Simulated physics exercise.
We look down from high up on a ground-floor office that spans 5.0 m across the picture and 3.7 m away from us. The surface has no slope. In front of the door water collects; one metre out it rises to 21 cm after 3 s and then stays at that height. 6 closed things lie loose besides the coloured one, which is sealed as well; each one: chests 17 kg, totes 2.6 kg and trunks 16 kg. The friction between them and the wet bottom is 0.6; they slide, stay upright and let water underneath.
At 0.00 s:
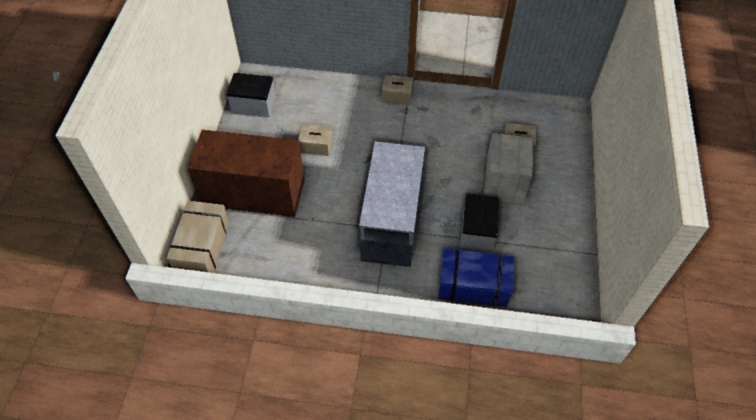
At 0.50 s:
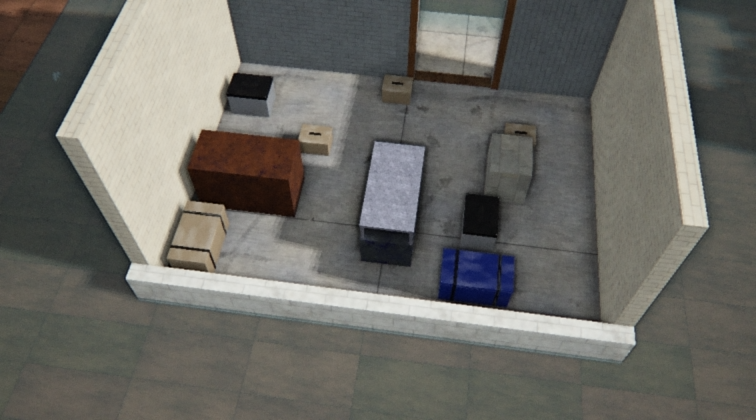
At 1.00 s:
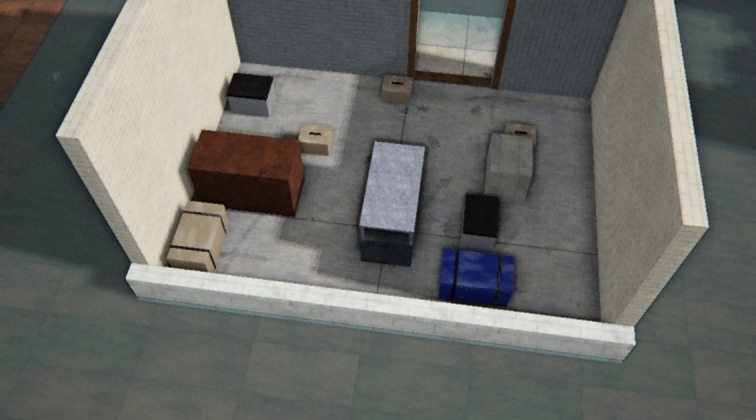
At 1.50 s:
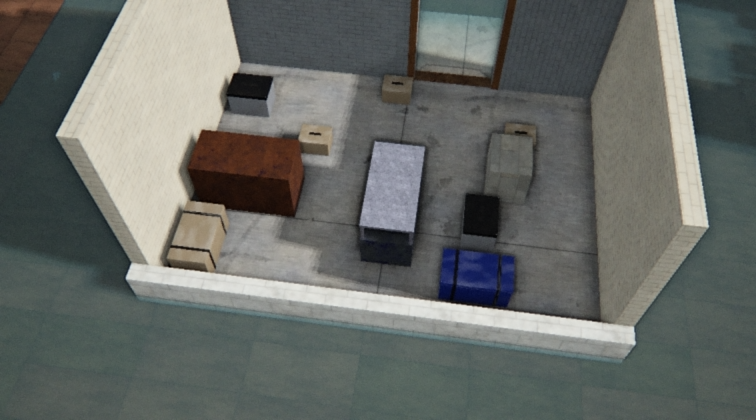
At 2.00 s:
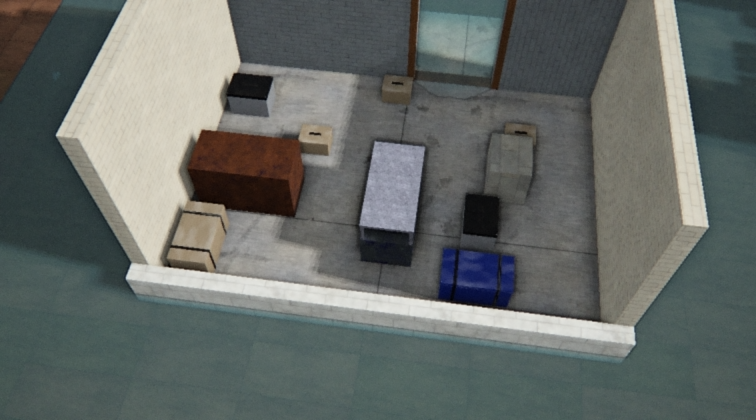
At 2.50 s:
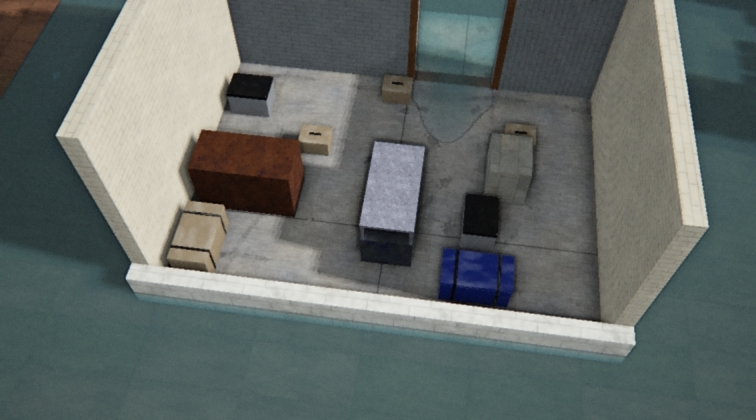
Ground-floor office seen from above, water spreading over the paving outside, then seeping through the doorway as trunks and boxes stay still.
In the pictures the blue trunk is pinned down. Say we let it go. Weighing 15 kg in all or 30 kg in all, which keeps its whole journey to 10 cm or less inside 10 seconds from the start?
Watching this, neither ballast does the job.
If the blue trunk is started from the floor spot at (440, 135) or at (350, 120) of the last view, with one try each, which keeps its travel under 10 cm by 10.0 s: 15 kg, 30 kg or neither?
Neither mass does it, then the light mass does it.
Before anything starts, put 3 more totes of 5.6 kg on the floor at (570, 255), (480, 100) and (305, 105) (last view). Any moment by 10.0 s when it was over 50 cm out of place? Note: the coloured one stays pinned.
Listed in turn, they go over the bar, over the bar, beneath the bar.
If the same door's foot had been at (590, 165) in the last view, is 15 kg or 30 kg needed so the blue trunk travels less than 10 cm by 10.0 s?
Result: Heavier option only.
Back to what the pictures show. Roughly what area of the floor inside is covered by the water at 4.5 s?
I'd put it close to 7.5 m2.
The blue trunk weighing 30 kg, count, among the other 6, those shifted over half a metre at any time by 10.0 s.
Count: 3.
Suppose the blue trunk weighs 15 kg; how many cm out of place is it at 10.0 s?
It would be some 80 cm from its spot.
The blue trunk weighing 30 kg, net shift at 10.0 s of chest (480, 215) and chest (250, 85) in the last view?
One is off by 100 cm, the other by 0 cm, in the order asked.
After 3.5 s the blue trunk would be 0 cm from its start with 15 kg and 0 cm from its start with 30 kg; 0 cm of water round it then.
After 4.5 s the blue trunk would be 0 cm from its start with 15 kg and 0 cm from its start with 30 kg; 1 cm of water round it then.
After 7.0 s the blue trunk would be 17 cm from its start with 15 kg and 0 cm from its start with 30 kg; 5 cm of water round it then.
After 10.0 s the blue trunk would be 77 cm from its start with 15 kg and 32 cm from its start with 30 kg; 12 cm of water round it then.
